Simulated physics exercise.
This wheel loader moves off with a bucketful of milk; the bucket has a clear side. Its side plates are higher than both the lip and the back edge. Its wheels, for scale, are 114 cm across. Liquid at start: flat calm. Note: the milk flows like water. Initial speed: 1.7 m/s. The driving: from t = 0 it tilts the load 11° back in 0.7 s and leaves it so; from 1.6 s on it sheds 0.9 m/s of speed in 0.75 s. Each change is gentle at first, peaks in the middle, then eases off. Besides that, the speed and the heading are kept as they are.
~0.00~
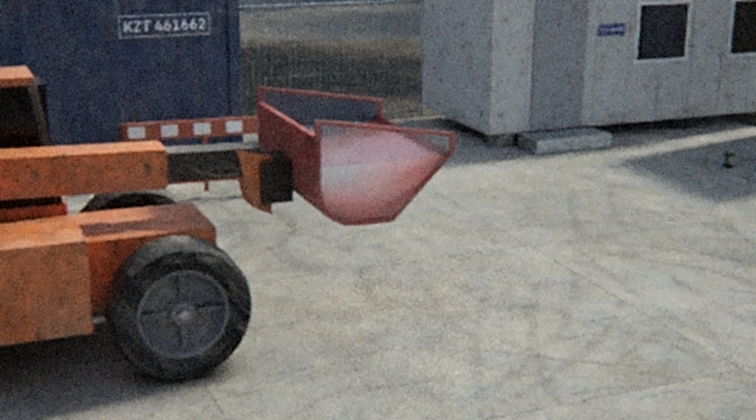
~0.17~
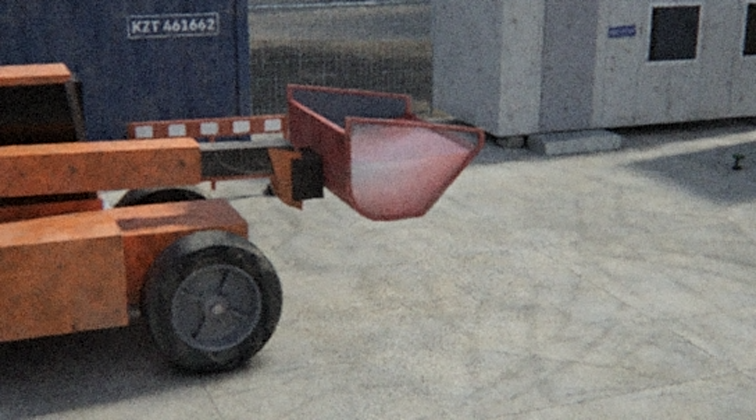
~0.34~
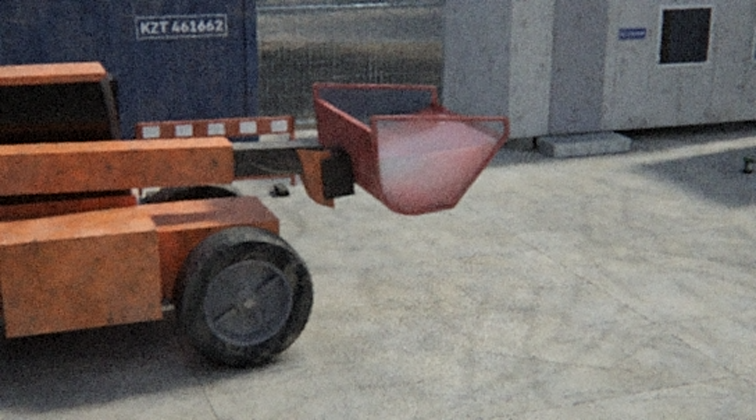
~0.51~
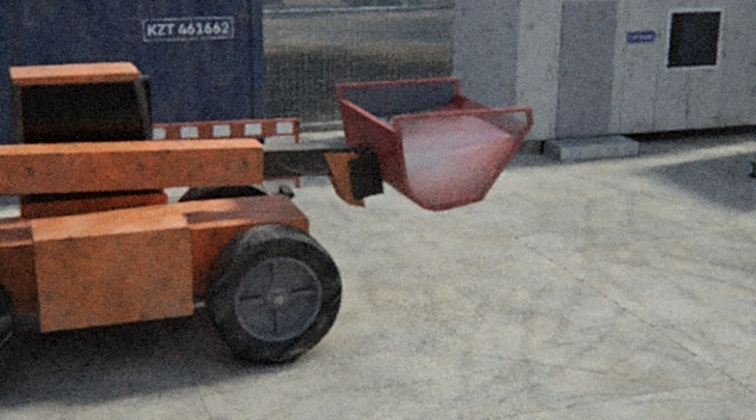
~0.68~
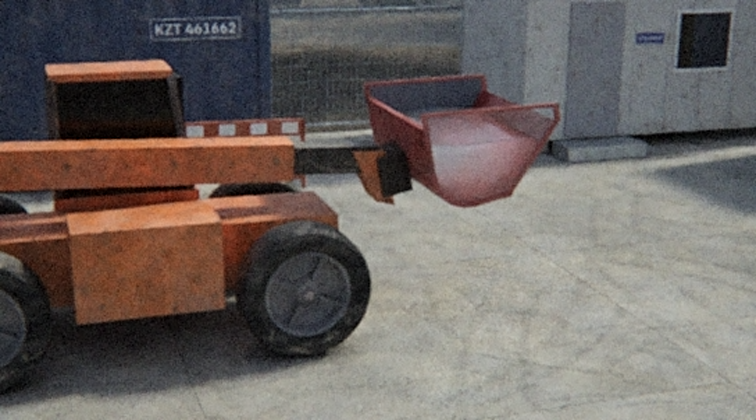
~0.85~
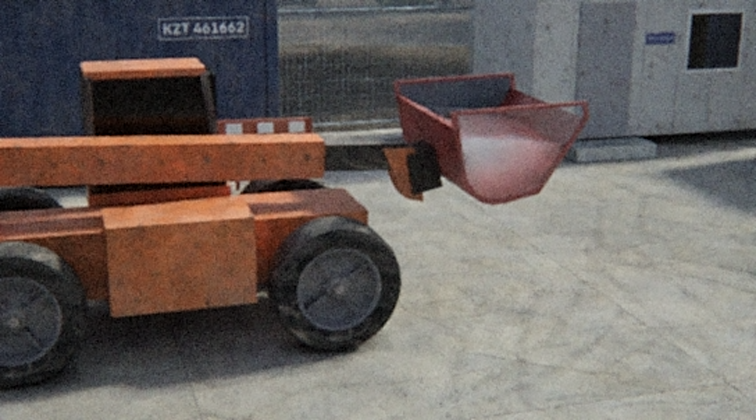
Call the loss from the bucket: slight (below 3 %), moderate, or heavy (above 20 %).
Slight.
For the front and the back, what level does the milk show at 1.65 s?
Front reads 48 centimetres, back reads 50 centimetres.
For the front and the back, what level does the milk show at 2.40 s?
Roughly 48 cm in front and 52 cm behind.
After 1.65 s the bucket is at 11° back, the surface stands 50 cm at the back and 47 cm at the front; nothing has left.
After 2.40 s the bucket is at 11° back, the surface stands 52 cm at the back and 47 cm at the front; nothing has left.
After 3.15 s the bucket is at 11° back, the surface stands 59 cm at the back and 46 cm at the front; nothing has left.
After 5.24 s nothing has left.
